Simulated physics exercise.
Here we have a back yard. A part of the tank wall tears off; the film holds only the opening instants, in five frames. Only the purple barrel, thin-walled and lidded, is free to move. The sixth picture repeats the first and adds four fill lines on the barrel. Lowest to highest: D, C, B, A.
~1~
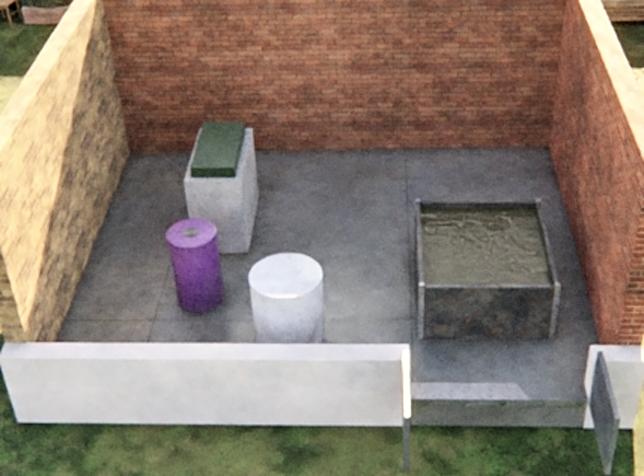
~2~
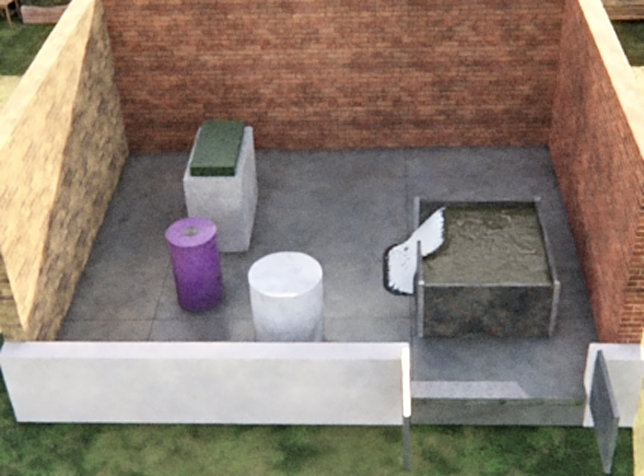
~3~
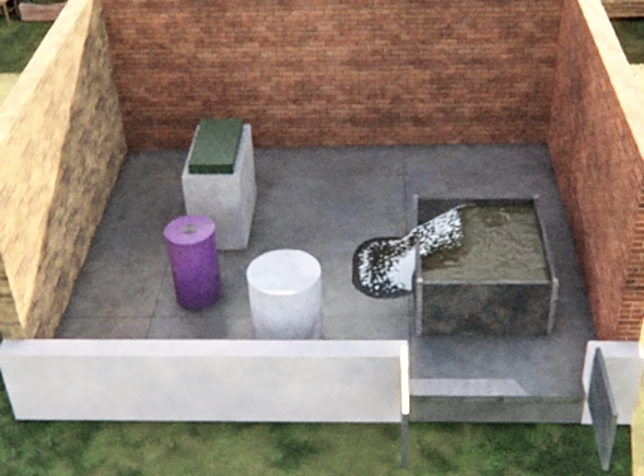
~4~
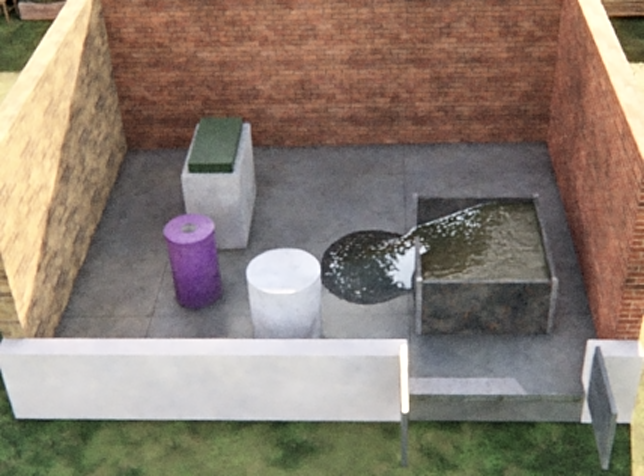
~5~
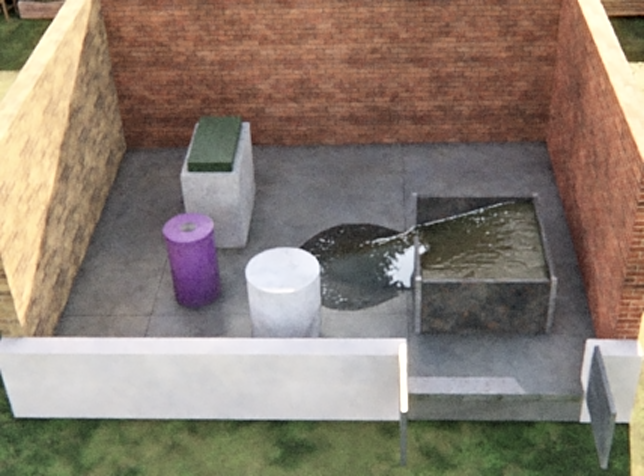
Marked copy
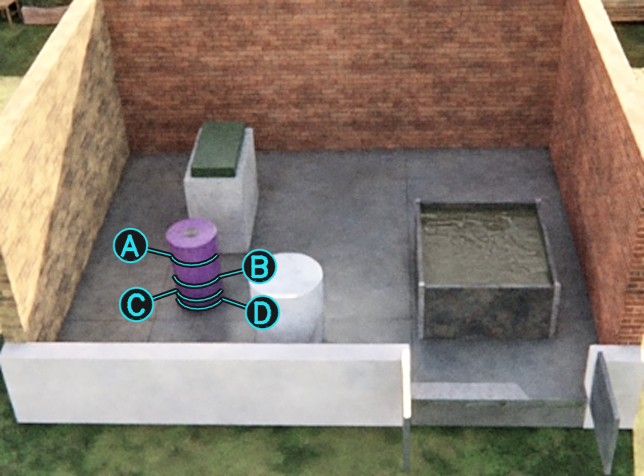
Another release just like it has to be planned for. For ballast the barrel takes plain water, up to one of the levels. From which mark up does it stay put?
B is the one.
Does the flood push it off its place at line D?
Yes, it does.
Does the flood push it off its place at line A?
No, that is safe.
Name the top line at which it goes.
That would be C.
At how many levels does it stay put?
Two.
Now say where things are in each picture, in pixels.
In the first frame, lid of the purple barrel at (192, 233); tank full, its middle at (483, 247); open gate at (499, 348).
In the second frame, 1 % of the ground under water, its edge towards the barrel at (393, 277).
In the third frame, 3 % of the ground under water, its edge towards the barrel at (360, 274).
In the fourth frame, 5 % of the ground under water, its edge towards the barrel at (353, 293).
In the fifth frame, lid of the purple barrel at (189, 227); 7 % of the ground under water, its edge towards the barrel at (352, 295).
In cyan, A at (191, 265); B at (194, 286); C at (196, 300); D at (197, 308); from the bottom up D, C, B, A.
With A, it does not move.
With B, it does not move.
With C, it is pushed about its own width away.
With D, it is pushed about 3 times its own width away.
